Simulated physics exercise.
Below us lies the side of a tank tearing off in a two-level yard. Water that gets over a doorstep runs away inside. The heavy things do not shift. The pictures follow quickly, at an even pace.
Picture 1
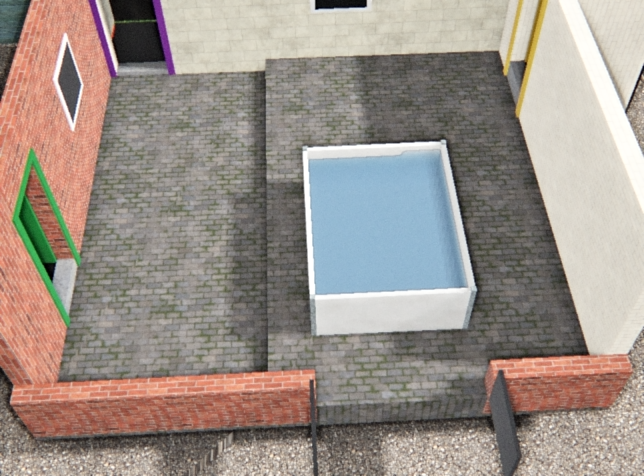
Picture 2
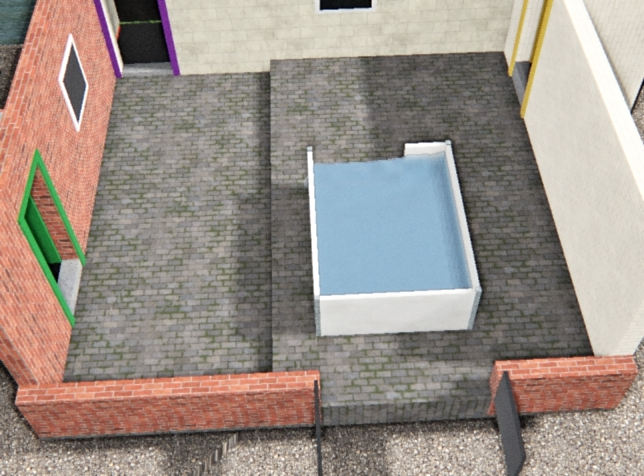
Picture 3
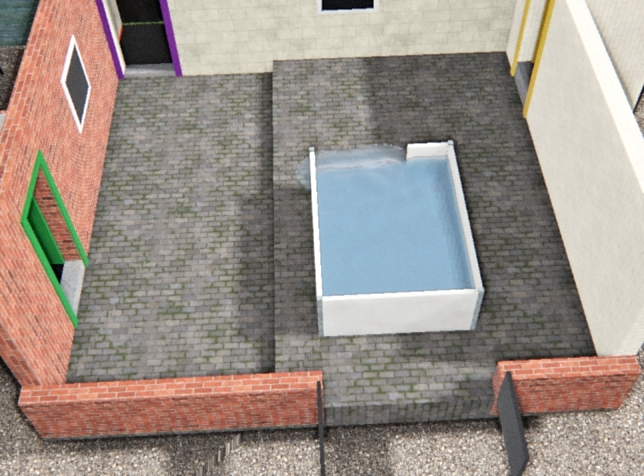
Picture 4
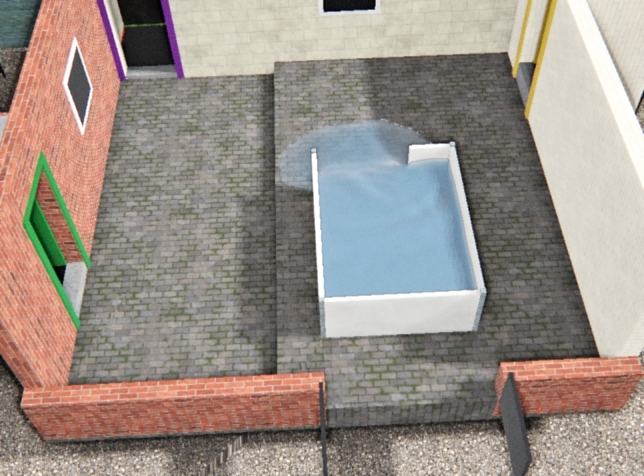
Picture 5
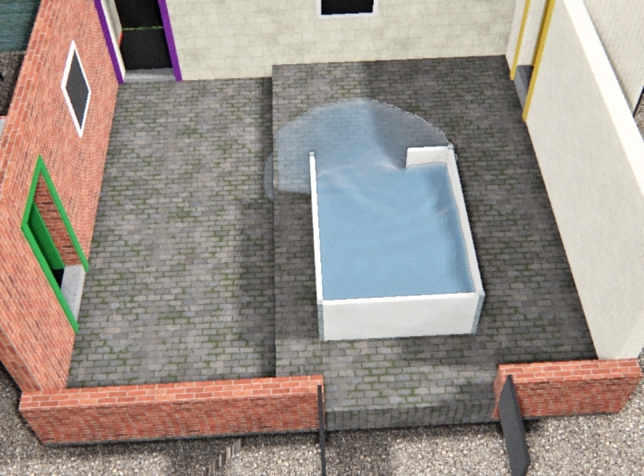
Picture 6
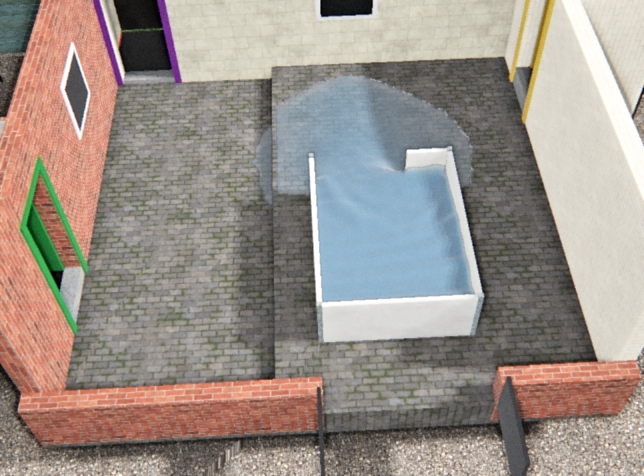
Water bursts from the far side of an open white tank as most of that wall vanishes, seen from high above a paved, two-level grey yard. Red brick walls with a green doorframe stand left and in front, a purple-framed doorway behind, and a pale wall with yellow trim right. The water fans out over the paving leftward and backward, ripples crossing the blue pool, while the view shifts very slightly.
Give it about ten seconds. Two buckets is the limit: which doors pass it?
One by one: The yellow door holds within the limit; the purple door floods; the green door holds within the limit.
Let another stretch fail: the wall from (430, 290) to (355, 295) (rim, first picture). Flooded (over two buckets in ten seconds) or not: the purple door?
In short: The purple one takes less.
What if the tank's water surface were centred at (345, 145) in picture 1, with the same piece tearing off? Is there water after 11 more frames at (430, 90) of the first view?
Verdict: Wet.
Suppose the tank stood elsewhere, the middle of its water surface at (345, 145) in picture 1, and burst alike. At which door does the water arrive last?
That is the green-painted one.
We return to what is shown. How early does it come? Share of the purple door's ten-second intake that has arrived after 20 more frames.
I make it 25 per cent.
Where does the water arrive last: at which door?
Last comes the one in green.
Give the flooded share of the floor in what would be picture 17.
Some 35 per cent.
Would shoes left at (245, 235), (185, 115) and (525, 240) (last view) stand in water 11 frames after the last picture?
As listed: Clear, under water, no water.
A moment on, water covers 30 % of the floor; the yellow door not reached, the purple door not reached, the green door not reached.
Next, water covers 35 % of the floor; the yellow door wet at the sill, nothing in, the purple door wet at the sill, nothing in, the green door not reached.
Then, water covers 50 % of the floor; the yellow door wet at the sill, nothing in, the purple door over two buckets in, the green door not reached.
Later, water covers 90 % of the floor; the yellow door wet at the sill, nothing in, the purple door far over two buckets in, the green door wet at the sill, nothing in.
In the end, water covers 95 % of the floor; the yellow door wet at the sill, nothing in, the purple door far over two buckets in, the green door wet at the sill, nothing in.
